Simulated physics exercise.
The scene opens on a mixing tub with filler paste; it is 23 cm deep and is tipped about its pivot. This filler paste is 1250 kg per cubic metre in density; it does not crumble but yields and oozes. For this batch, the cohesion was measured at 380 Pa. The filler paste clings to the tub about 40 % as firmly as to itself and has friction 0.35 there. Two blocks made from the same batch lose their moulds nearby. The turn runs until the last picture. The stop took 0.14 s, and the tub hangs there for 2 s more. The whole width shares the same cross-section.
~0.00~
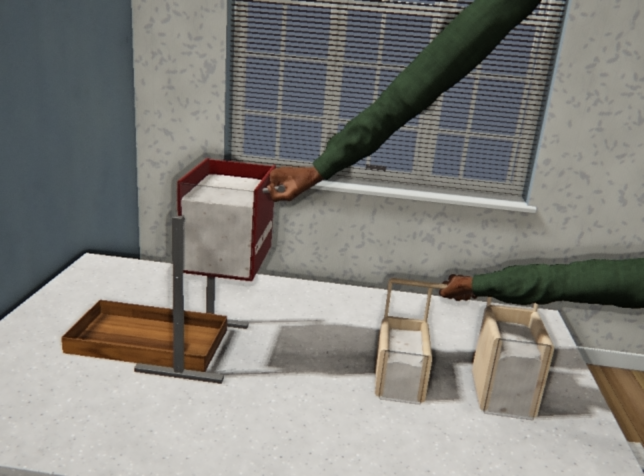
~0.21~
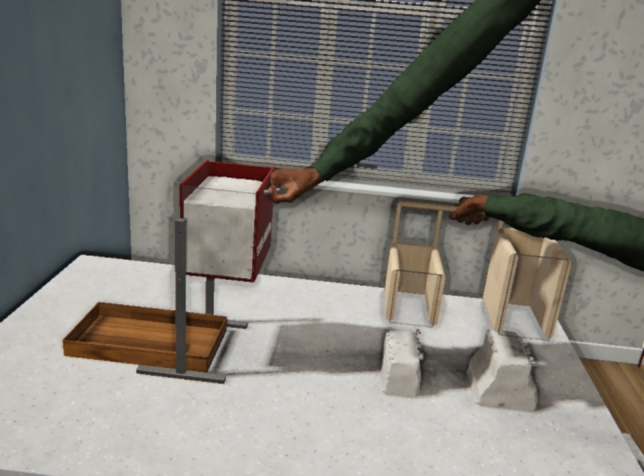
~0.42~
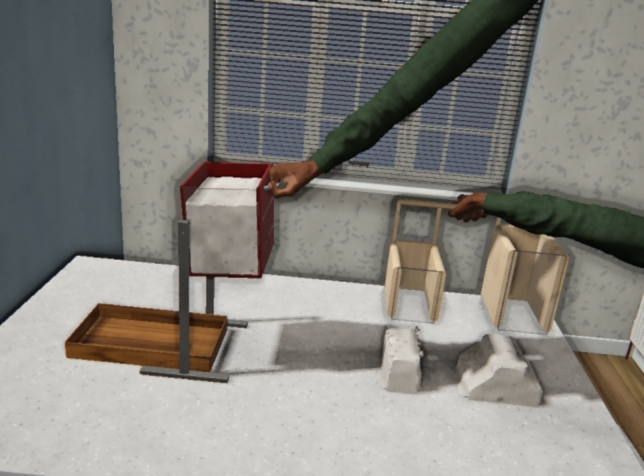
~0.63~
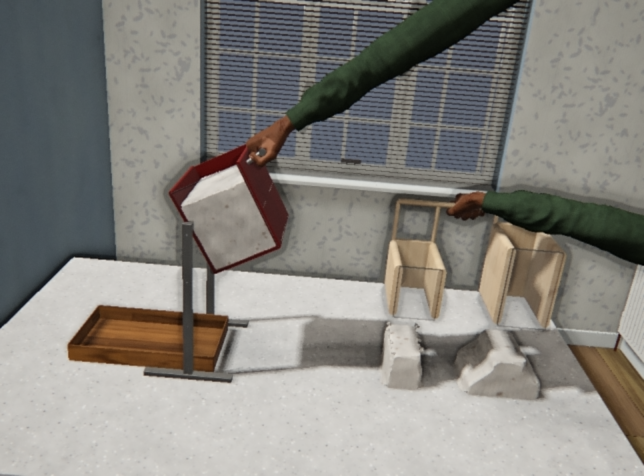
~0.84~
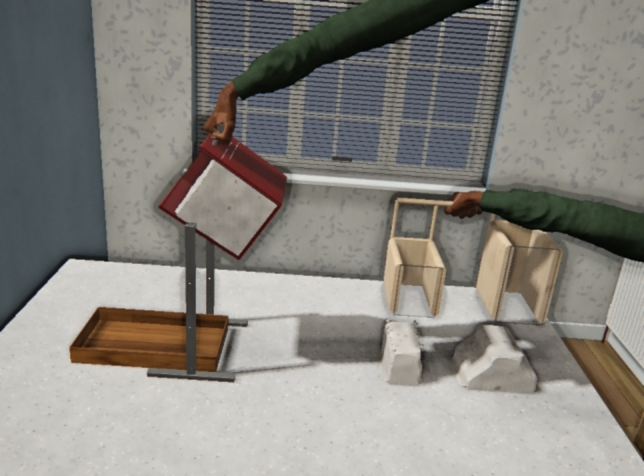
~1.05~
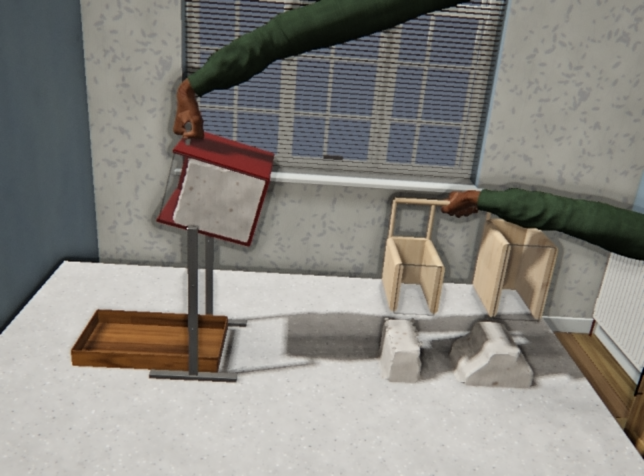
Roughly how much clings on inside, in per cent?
Roughly 100 per cent.
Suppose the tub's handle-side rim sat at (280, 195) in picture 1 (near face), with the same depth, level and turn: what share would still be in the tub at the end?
Remaining in tub at end: Approx. 65 %.
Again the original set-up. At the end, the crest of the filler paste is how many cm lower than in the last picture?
1 cm.
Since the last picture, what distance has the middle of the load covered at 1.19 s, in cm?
Around 0 centimetres.
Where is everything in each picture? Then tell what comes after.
In the first frame, handle-side rim at (254, 191), tilt 0 degrees; top of the filler paste at (185, 199); blocks stand 12 cm, 18 cm (left to right).
In the second frame, handle-side rim at (256, 193), tilt 0 degrees; top of the filler paste at (187, 201); blocks stand 11 cm, 14 cm (left to right).
In the third frame, handle-side rim at (256, 189), tilt 4 degrees; top of the filler paste at (249, 205); blocks stand 11 cm, 12 cm (left to right).
In the fourth frame, handle-side rim at (236, 165), tilt 28 degrees; top of the filler paste at (239, 182); blocks stand 11 cm, 12 cm (left to right).
In the fifth frame, handle-side rim at (200, 150), tilt 57 degrees; top of the filler paste at (217, 164); blocks stand 11 cm, 12 cm (left to right).
In the sixth frame, handle-side rim at (174, 153), tilt 76 degrees; top of the filler paste at (195, 163); blocks stand 11 cm, 12 cm (left to right).
After 1.19 s, the tub is at 76 degrees and holds 100 %.
After 1.36 s, the tub is at 76 degrees and holds 100 %.
After 1.53 s, the tub is at 76 degrees and holds 100 %.
After 1.70 s, the tub is at 76 degrees and holds 100 %.
After 3.05 s, at the end, the tub is at 76 degrees and holds 100 %.
